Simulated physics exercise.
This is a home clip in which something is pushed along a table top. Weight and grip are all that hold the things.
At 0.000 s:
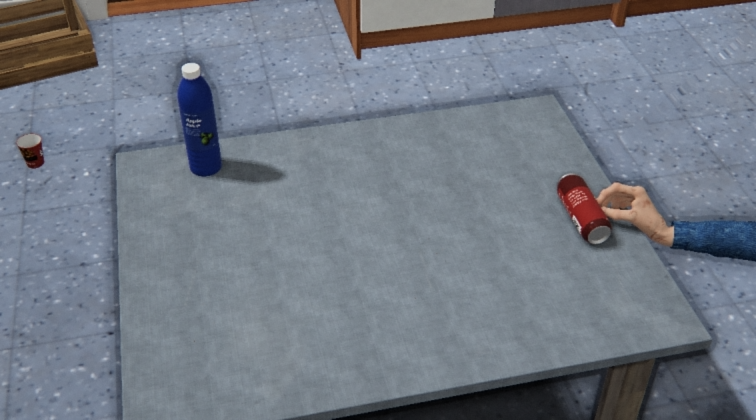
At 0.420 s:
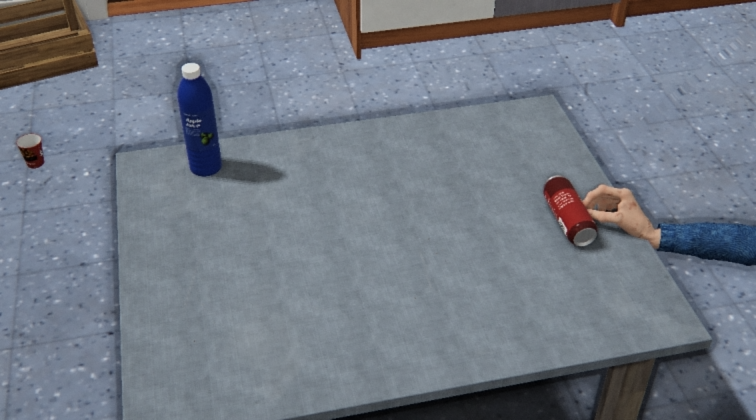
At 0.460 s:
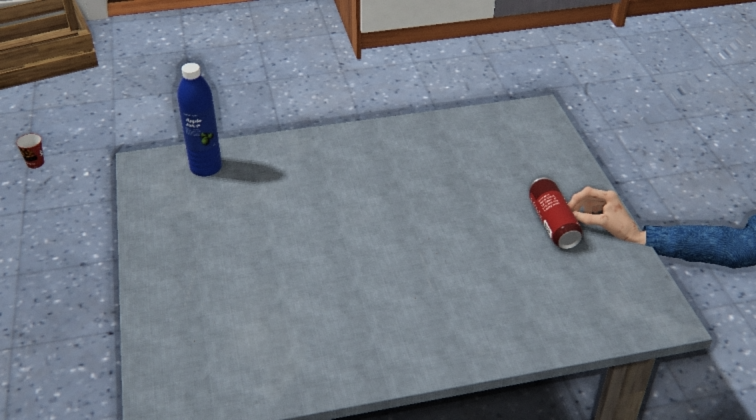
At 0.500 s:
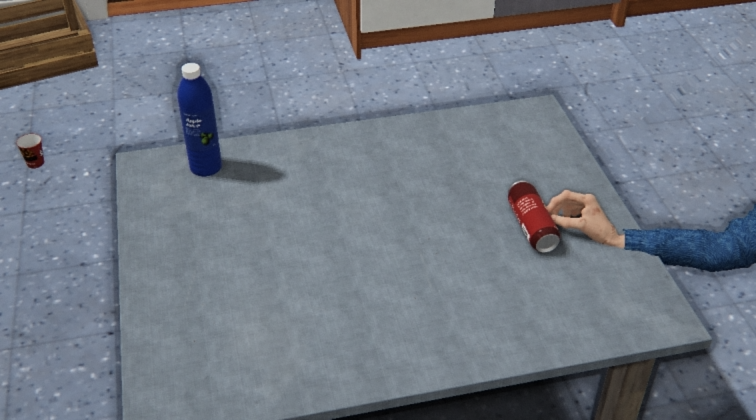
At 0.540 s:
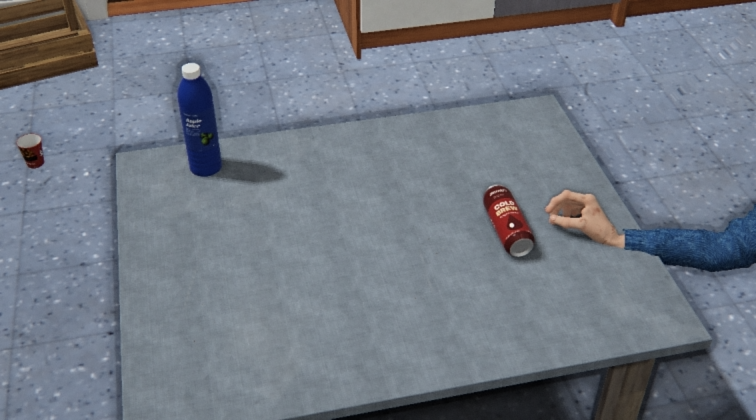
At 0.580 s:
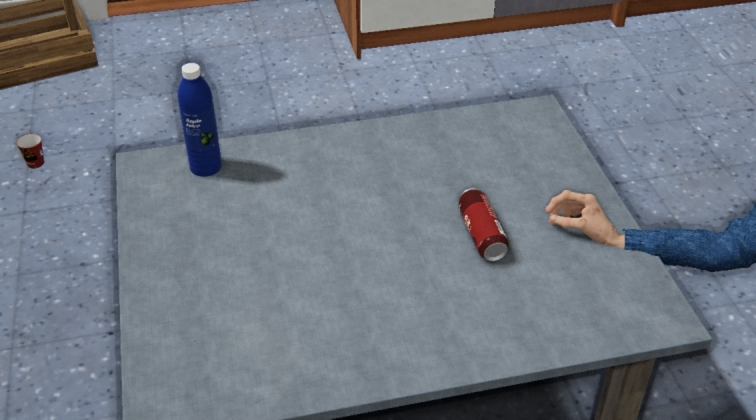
Red can lying on its side, pushed left across a grey table by a hand, then rolling on as the hand stays behind.
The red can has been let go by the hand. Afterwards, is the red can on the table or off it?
Off it.
Around 0.78 s, red can displaced well along near (358, 244).
Around 1.08 s, red can displaced well along near (174, 272).
Around 1.28 s, red can now off the table.
Around 1.58 s, things are still on the move.
Finally (1.7 s), off the table, red can.
